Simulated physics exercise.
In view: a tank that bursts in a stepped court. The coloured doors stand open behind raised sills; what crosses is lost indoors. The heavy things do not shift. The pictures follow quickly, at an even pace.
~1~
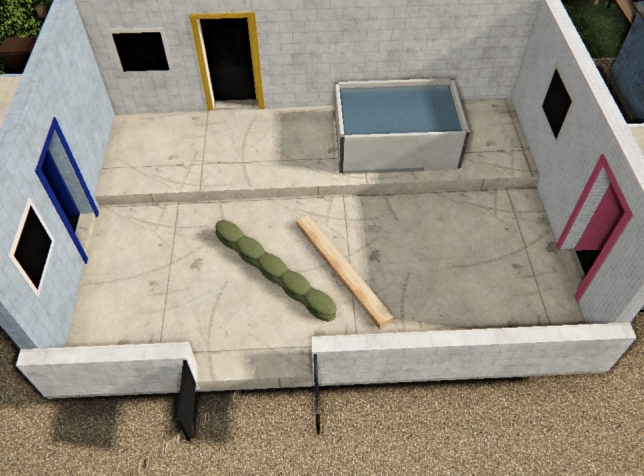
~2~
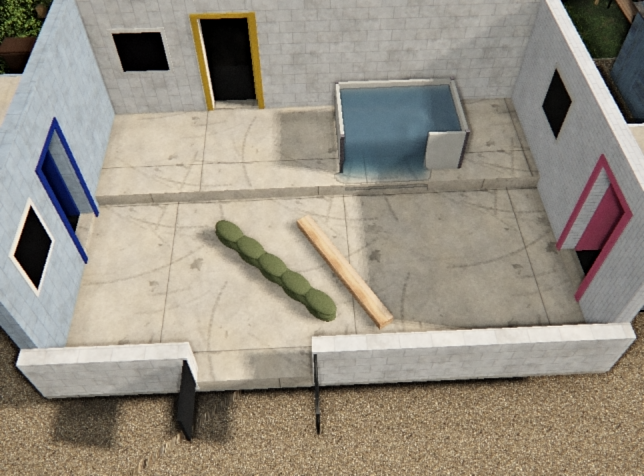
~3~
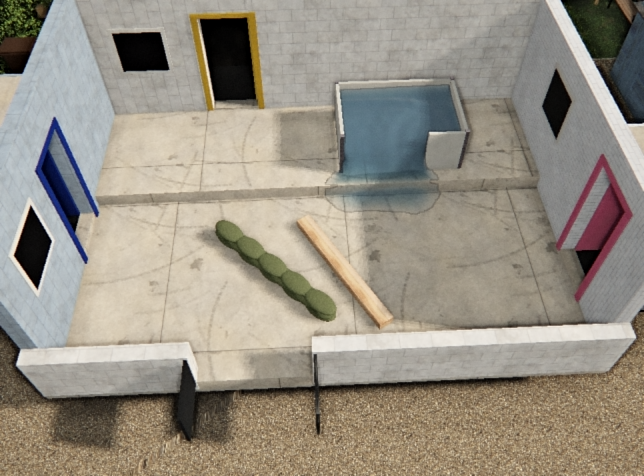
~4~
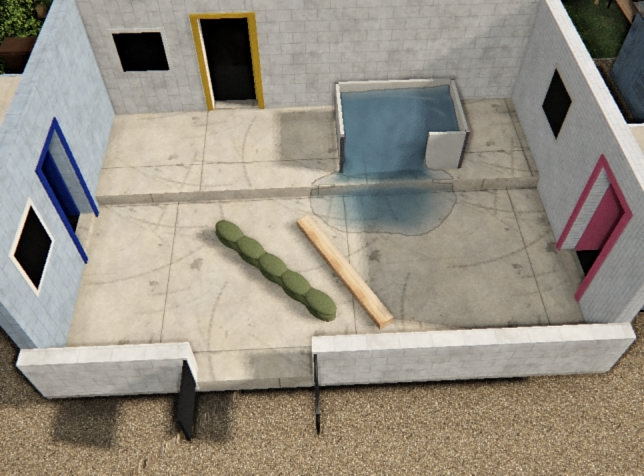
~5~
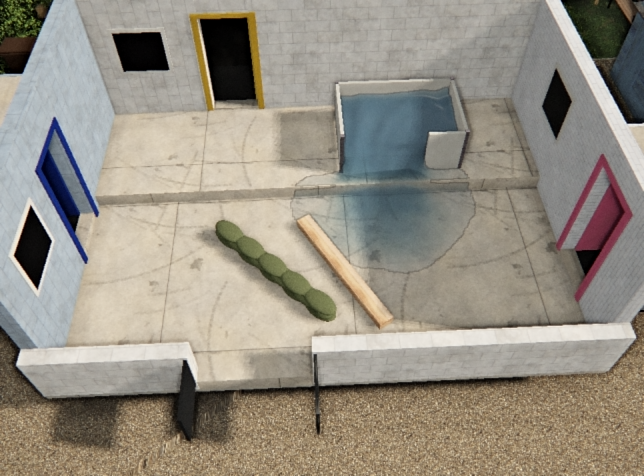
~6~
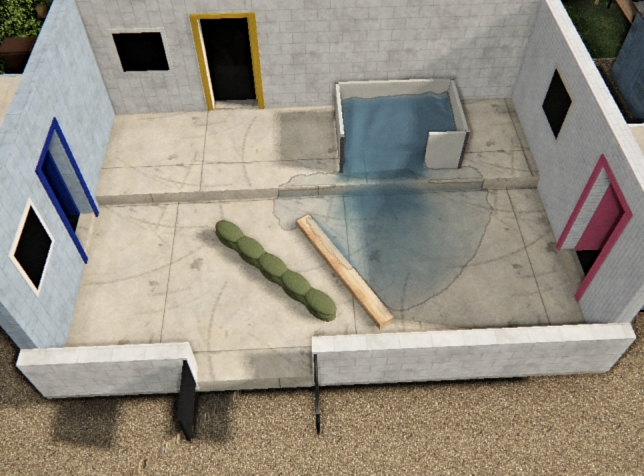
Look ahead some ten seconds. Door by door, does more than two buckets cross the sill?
The blue door stays under that; the yellow door stays under that; the pink door takes more than that.
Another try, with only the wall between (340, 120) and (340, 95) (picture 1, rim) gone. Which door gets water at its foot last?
That is the pink-painted one.
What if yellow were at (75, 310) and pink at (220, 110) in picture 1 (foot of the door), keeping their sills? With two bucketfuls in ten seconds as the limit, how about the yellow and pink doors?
Then: Yellow door takes more; pink door is under.
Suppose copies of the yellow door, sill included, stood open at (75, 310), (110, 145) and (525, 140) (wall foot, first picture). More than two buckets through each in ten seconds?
In turn: Passes that mark, holds, stays under.
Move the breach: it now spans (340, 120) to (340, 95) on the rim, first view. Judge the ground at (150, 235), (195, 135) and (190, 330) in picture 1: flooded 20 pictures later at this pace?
As listed: Flooded, under water, not flooded.
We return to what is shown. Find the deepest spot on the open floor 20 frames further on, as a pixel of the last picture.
Around (590, 347).
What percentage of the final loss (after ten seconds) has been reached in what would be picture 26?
Some 20 per cent.
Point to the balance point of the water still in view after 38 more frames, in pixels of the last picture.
Close to (375, 251).
A moment on, water covers 30 % of the floor; the blue door not reached, the yellow door not reached, the pink door not reached.
Next, water covers 30 % of the floor; the blue door not reached, the yellow door not reached, the pink door wet at the sill, nothing in.
Then, water covers 55 % of the floor; the blue door not reached, the yellow door not reached, the pink door over two buckets in.
Later, water covers 65 % of the floor; the blue door wet at the sill, nothing in, the yellow door not reached, the pink door far over two buckets in.
In the end, water covers 60 % of the floor; the blue door wet at the sill, nothing in, the yellow door not reached, the pink door far over two buckets in.
